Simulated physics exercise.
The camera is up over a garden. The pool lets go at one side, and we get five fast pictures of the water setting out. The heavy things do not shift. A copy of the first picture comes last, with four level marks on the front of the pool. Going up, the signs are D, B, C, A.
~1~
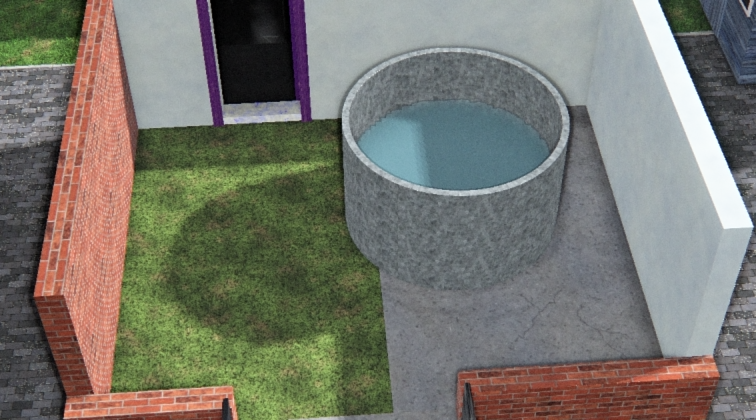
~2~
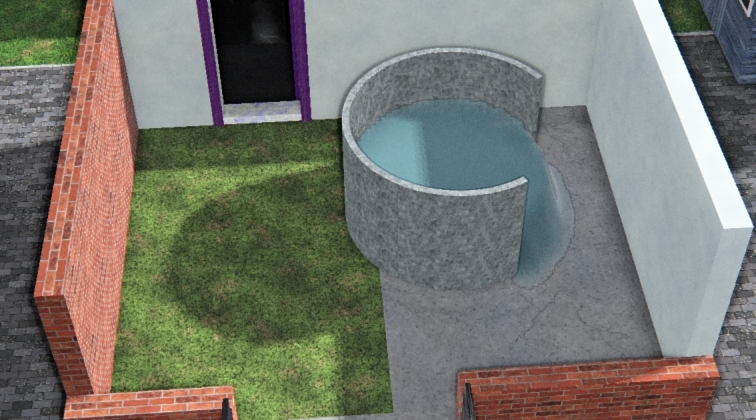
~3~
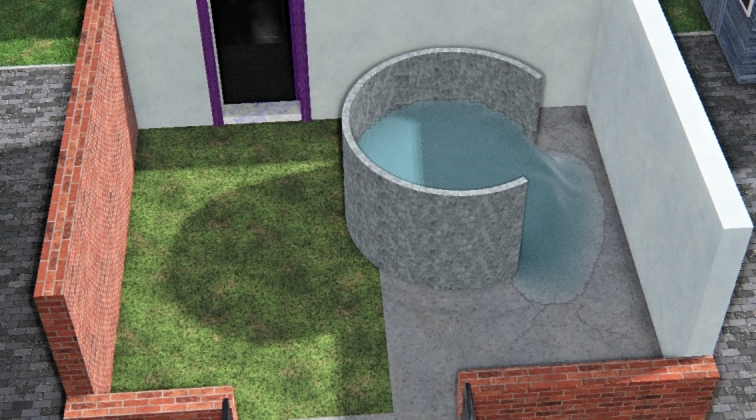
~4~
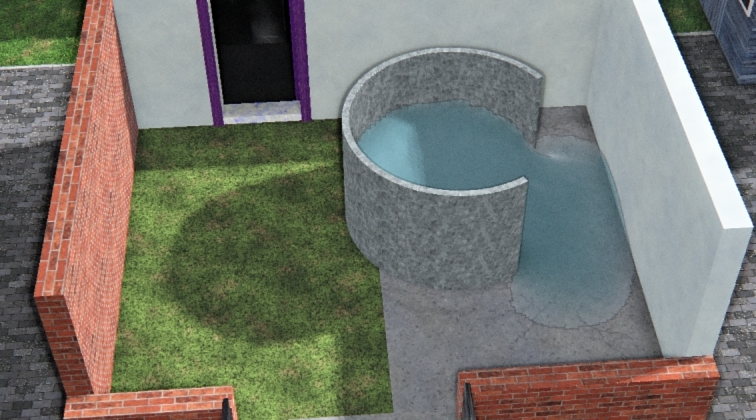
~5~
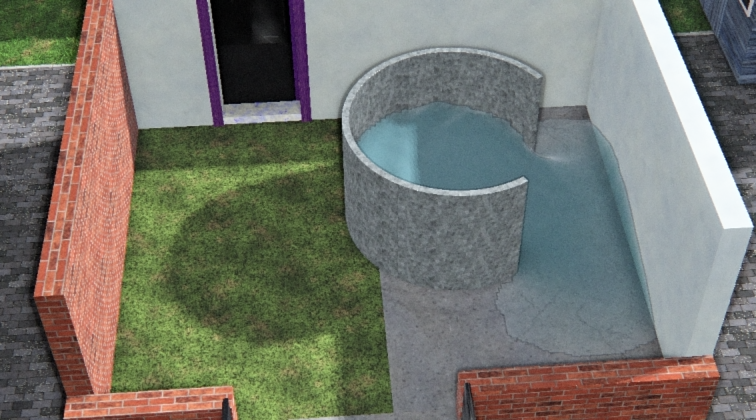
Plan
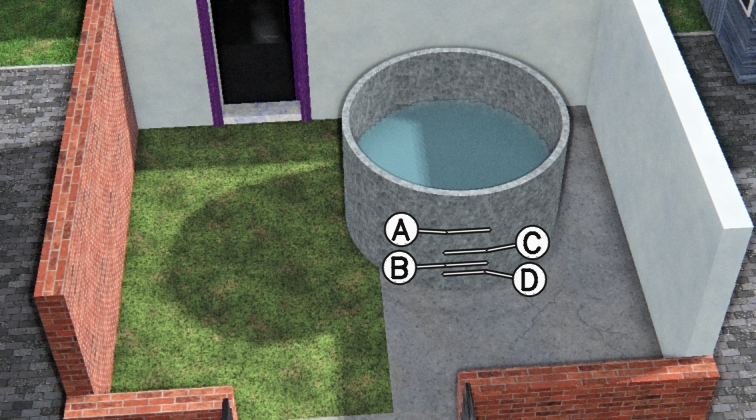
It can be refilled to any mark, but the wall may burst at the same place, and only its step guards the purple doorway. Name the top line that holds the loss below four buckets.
Line A just does it.
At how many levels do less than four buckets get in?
All four.
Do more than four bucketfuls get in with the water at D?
No, that is safe.
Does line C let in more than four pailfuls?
No, that is safe.
On the marked copy, A at (467, 231); B at (465, 264); C at (466, 251); D at (464, 272); from the bottom up D, B, C, A.
For line A, a bucket or two gets in.
For line B, nothing gets over.
For line C, nothing gets over.
For line D, nothing gets over.
